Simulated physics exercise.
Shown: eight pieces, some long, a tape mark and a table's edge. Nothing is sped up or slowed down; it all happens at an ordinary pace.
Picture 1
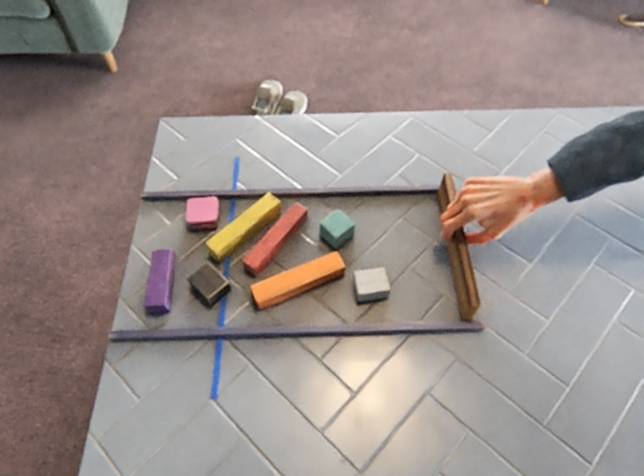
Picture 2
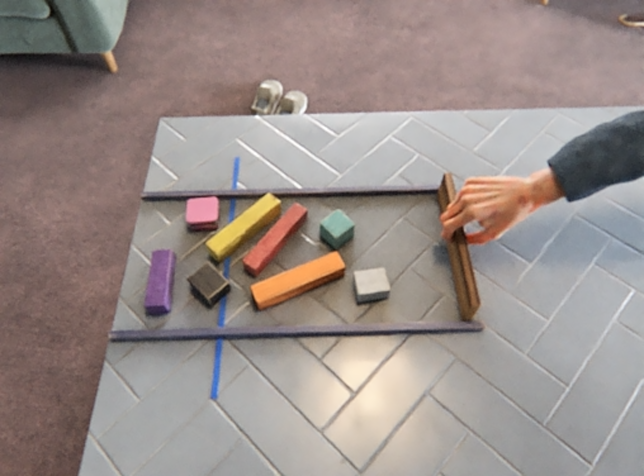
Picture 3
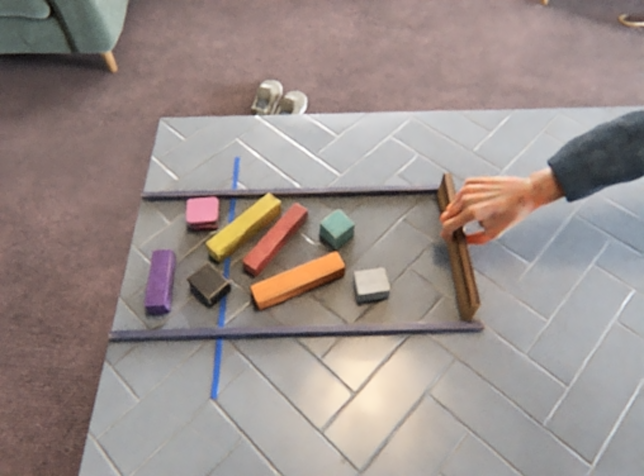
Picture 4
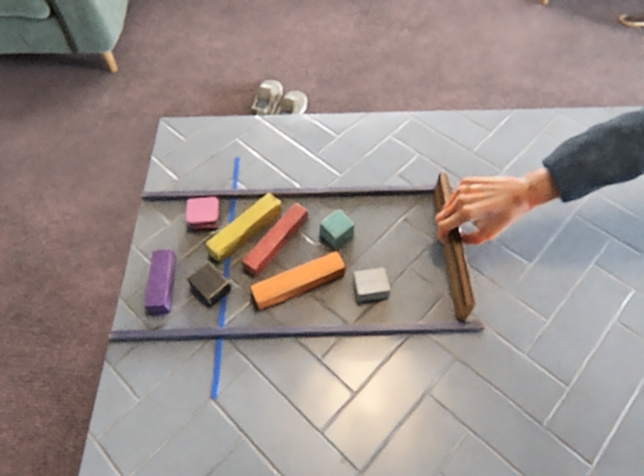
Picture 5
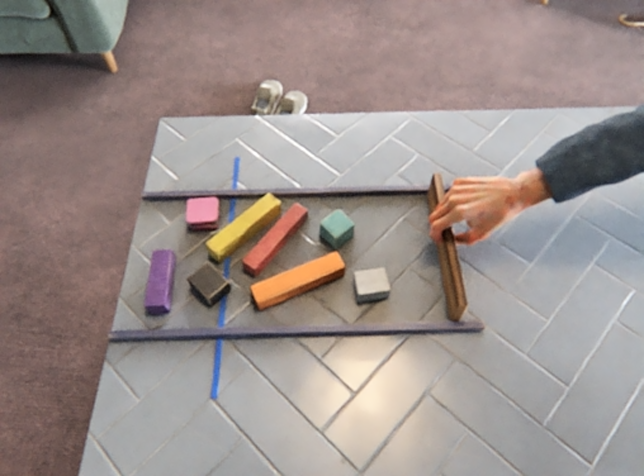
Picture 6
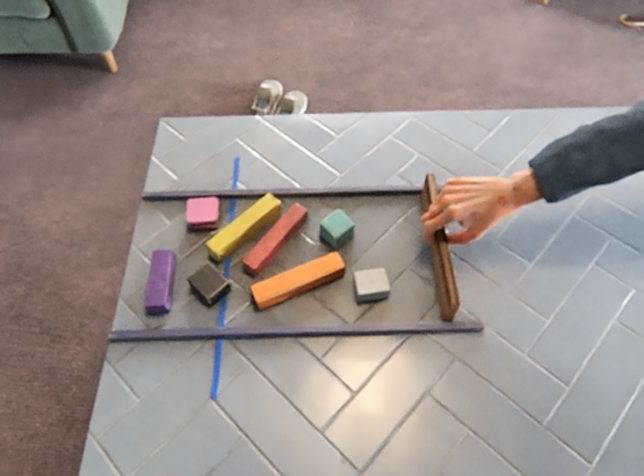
The video shows eight coloured blocks lying between two dark strips on a grey tiled table, with a blue tape line on the left. A hand holds a wooden board upright at the right, then slides it slightly left.
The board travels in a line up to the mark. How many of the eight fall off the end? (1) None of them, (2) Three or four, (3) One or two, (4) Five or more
The answer is 1.
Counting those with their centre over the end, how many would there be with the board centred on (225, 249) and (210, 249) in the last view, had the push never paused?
By place, the count comes to 0 and 1.
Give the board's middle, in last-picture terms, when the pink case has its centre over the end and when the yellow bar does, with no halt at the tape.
The pink case gives roughly (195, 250), the yellow bar roughly (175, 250).
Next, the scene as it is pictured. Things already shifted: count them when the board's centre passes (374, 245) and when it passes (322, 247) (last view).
So far 1, and 4 at the second.
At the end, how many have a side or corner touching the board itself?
4 of them.
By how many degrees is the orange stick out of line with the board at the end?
It comes to around 45 degrees.
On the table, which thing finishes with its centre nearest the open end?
Foremost: The purple bar.
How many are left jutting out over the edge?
Count of overhanging things: 1.
Soon after, none off yet; purple bar at rest near (161, 281); pink case at rest near (204, 215); black block at rest near (210, 284).
In the end, the number that fall off is zero.
